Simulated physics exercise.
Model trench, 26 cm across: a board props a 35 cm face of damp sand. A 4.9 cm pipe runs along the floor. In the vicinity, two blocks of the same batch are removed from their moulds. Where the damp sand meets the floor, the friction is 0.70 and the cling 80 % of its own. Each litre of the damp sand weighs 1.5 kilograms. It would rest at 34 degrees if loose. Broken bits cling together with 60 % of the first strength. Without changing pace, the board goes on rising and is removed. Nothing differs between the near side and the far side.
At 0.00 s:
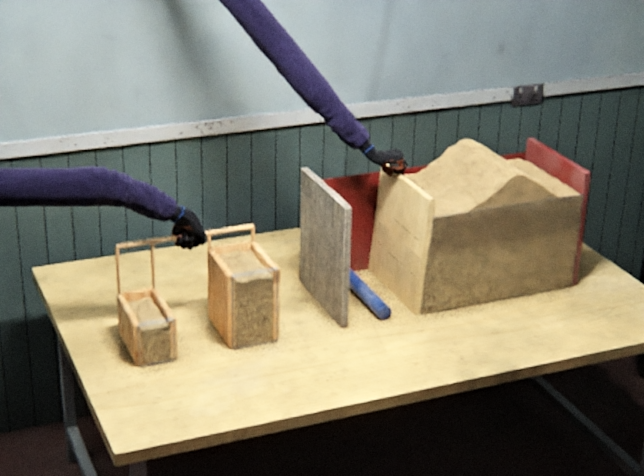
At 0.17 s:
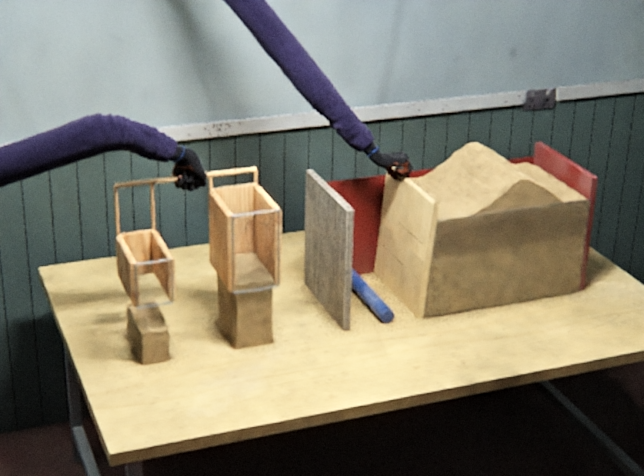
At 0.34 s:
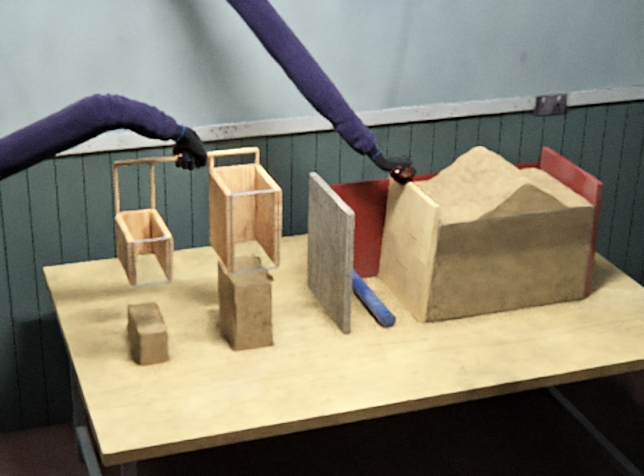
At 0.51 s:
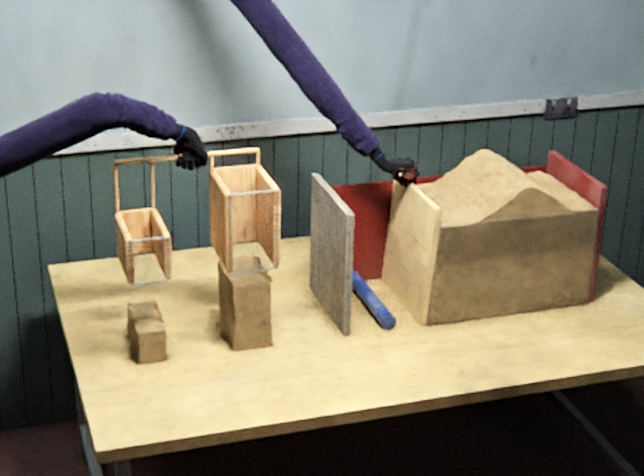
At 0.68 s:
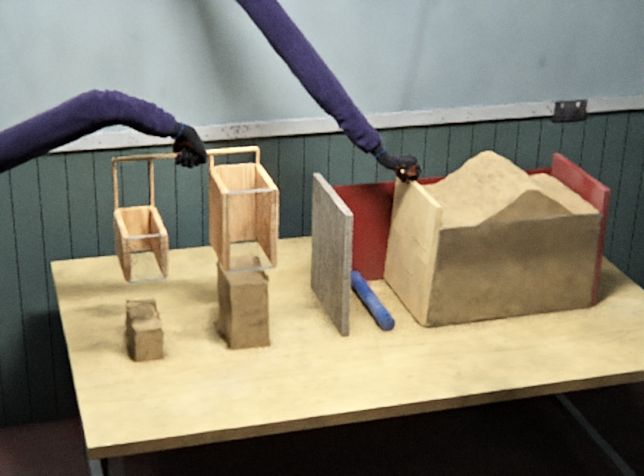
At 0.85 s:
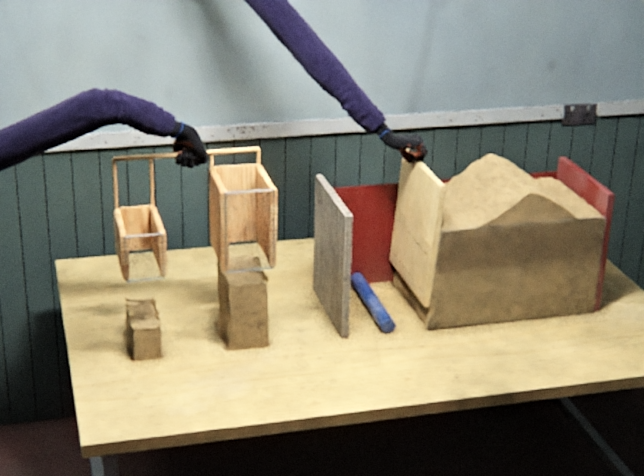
On a table, one hand lifts two moulds off sand blocks, then another raises a board slightly.
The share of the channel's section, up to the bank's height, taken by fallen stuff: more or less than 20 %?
I'd say the channel gets filled to a share that falls short of 20 in a hundred.
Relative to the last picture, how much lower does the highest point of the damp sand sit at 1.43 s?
I'd put it at close to 0.0 cm.
After 1.12 s, the face still stands, with nothing on top of the pipe; the channel is 0 % full.
After 1.43 s, the face still stands, with nothing on top of the pipe; the channel is 0 % full.
After 1.74 s, the face still stands, with nothing on top of the pipe; the channel is 0 % full.
After 2.05 s, the face still stands, with nothing on top of the pipe; the channel is 0 % full.
After 2.10 s, at the end, the face still stands, with nothing on top of the pipe; the channel is 0 % full.
